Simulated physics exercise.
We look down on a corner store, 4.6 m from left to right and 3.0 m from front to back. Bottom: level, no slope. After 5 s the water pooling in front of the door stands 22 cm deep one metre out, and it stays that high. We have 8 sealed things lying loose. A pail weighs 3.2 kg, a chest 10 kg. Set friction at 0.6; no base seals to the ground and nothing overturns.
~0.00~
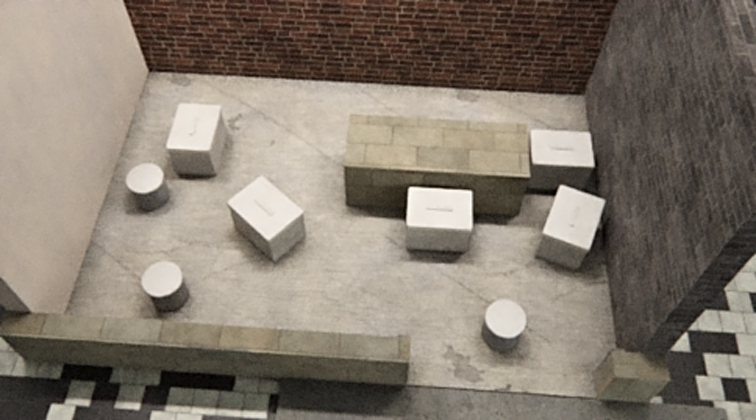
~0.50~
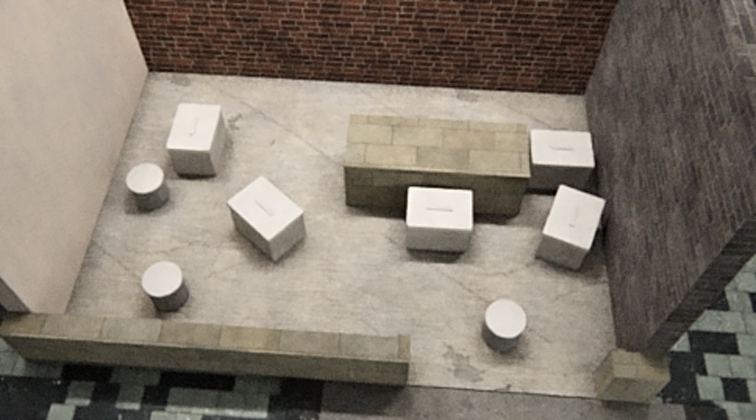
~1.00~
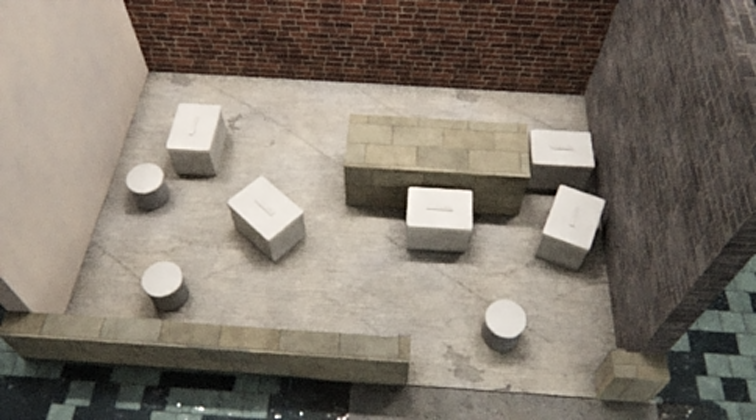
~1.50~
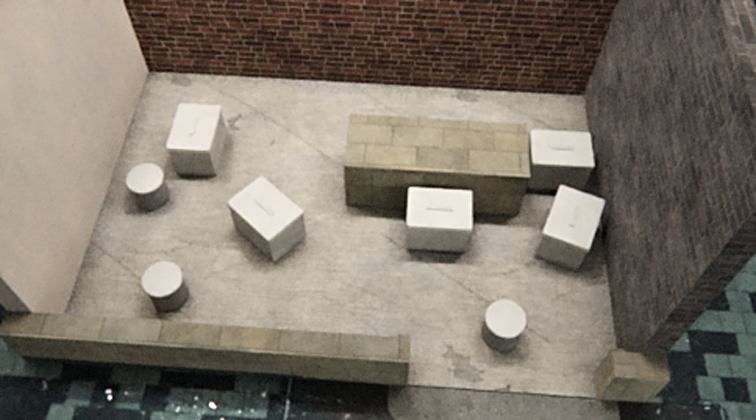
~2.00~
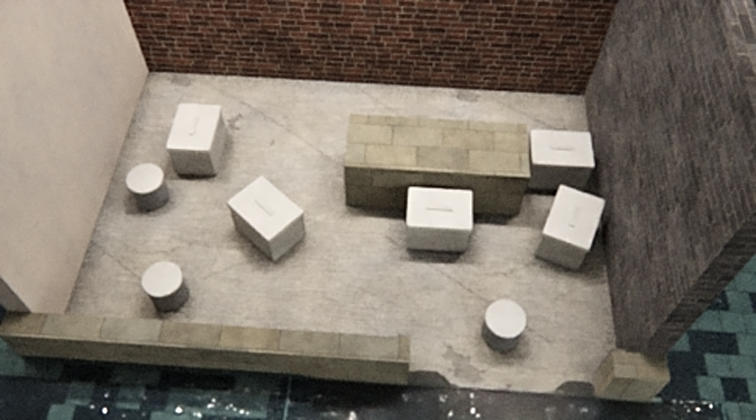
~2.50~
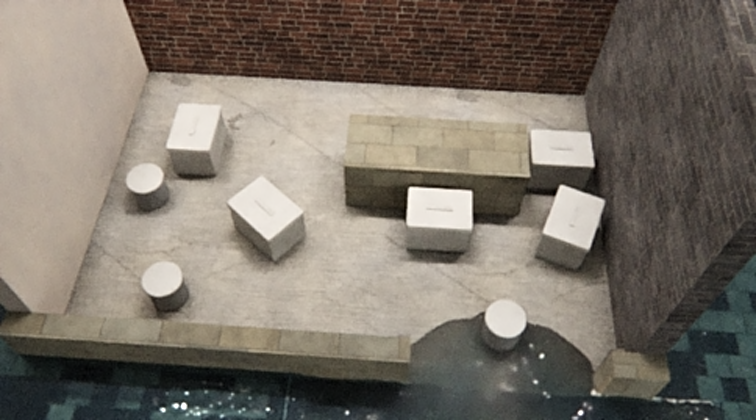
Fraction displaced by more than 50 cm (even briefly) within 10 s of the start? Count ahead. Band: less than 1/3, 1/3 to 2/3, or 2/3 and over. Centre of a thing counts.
Band: 2/3 and over.
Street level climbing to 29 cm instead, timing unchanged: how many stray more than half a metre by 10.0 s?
Then 8.
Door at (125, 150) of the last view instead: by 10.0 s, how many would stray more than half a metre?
Then the count would be 6.
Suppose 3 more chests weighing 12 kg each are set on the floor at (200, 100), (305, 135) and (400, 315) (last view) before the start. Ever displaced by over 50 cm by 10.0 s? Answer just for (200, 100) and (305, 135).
In that order: Under, over.
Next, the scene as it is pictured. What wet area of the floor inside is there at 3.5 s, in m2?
Roughly 2.0 m2.
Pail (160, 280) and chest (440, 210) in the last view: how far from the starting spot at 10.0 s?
80 cm and 250 cm respectively.
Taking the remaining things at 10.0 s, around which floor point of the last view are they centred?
Centred roughly on (168, 182).
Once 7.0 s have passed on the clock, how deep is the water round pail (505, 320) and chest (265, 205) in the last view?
Depths: Near 3 cm, then near 3 cm.
After 3.5 s 1 of 8 are over 50 cm from their spots; 0 afloat.
After 4.5 s 1 of 8 are over 50 cm from their spots; 1 afloat.
After 7.0 s 5 of 8 are over 50 cm from their spots; 2 afloat.
After 10.0 s 7 of 8 are over 50 cm from their spots, and 7 have been at some point; 8 afloat.
